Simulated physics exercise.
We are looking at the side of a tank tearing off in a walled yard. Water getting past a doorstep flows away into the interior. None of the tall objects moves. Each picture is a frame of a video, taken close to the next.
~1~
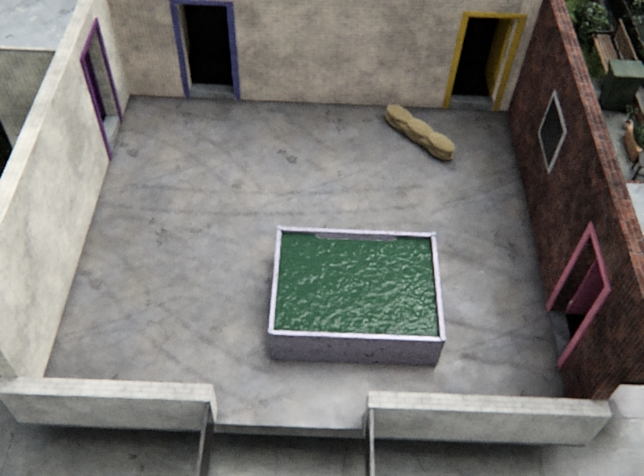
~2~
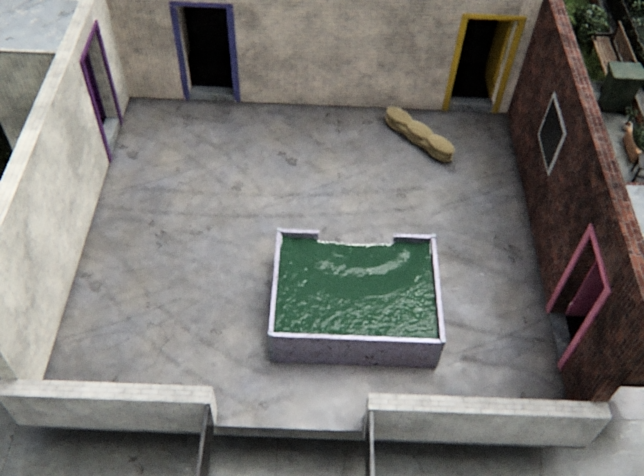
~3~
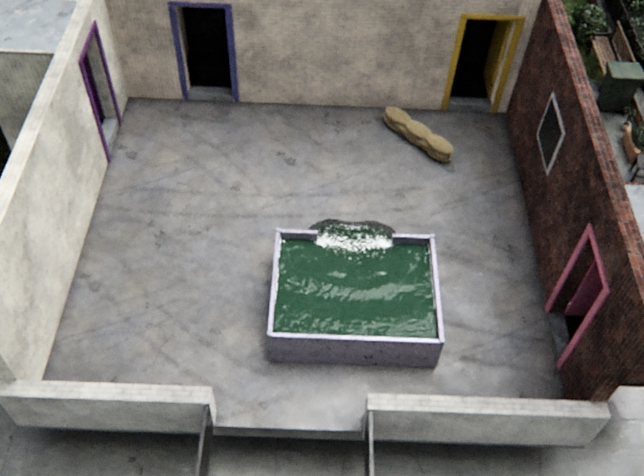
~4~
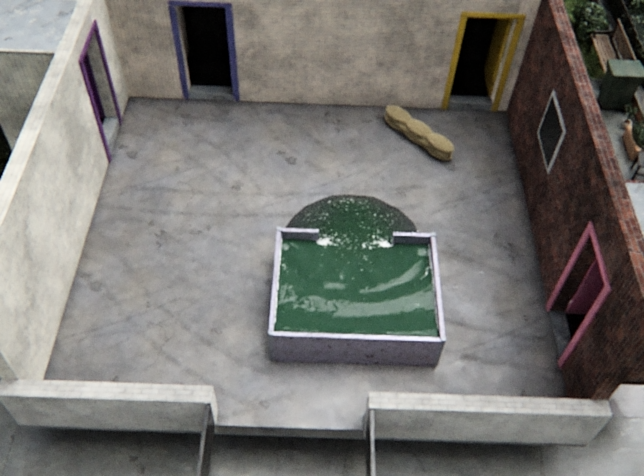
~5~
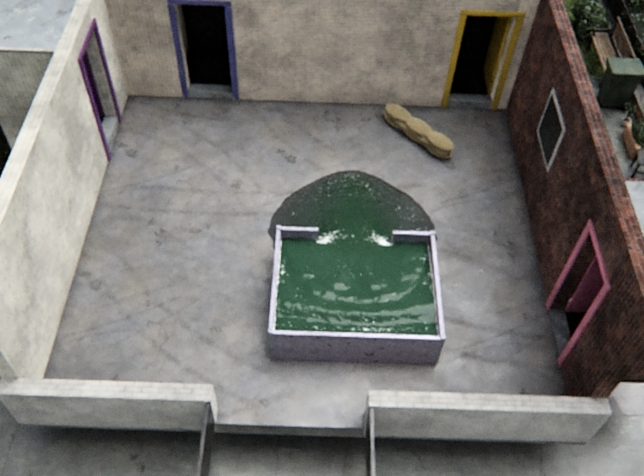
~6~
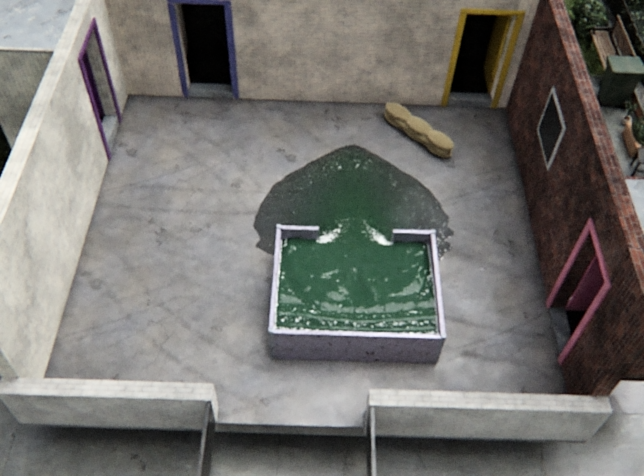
Green water in a rectangular tank surges through a gap that opens in the tank's far side, then pours onto the grey floor of a walled yard, spreading outward in a widening dark pool toward the back wall.
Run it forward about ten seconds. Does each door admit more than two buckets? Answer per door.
The blue door: It does not; the purple door: It does not; the yellow door: It does not; the pink door: It does not.
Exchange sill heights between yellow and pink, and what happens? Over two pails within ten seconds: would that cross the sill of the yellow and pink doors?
Result - yellow door ends up above, pink door ends up below.
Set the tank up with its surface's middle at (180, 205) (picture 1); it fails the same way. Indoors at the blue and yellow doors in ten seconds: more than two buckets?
Both checked - blue surpasses the limit, yellow remains within limits.
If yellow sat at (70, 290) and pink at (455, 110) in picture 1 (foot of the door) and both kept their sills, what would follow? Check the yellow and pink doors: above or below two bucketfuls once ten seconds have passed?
Well, the yellow one stays short of the threshold, while the pink one crosses the threshold.
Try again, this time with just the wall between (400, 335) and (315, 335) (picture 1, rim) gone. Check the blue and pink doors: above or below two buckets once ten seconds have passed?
Lab note - blue door stays short of it, pink door tops the mark.
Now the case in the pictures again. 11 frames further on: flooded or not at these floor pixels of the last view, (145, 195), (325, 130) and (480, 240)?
Result, in that order: Not wetted / wetted / not wetted.
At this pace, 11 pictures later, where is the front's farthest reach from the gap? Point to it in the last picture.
About at (191, 97).
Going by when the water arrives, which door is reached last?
It's the pink-painted one.
A moment on, water covers 25 % of the floor; the blue door not reached, the purple door not reached, the yellow door not reached, the pink door not reached.
Next, water covers 35 % of the floor; the blue door wet at the sill, nothing in, the purple door not reached, the yellow door wet at the sill, nothing in, the pink door not reached.
Then, water covers 45 % of the floor; the blue door wet at the sill, nothing in, the purple door wet at the sill, nothing in, the yellow door wet at the sill, nothing in, the pink door not reached.
Later, water covers 65 % of the floor; the blue door wet at the sill, nothing in, the purple door wet at the sill, nothing in, the yellow door wet at the sill, nothing in, the pink door wet at the sill, nothing in.
In the end, water covers 95 % of the floor; the blue door wet at the sill, nothing in, the purple door wet at the sill, nothing in, the yellow door wet at the sill, nothing in, the pink door wet at the sill, nothing in.
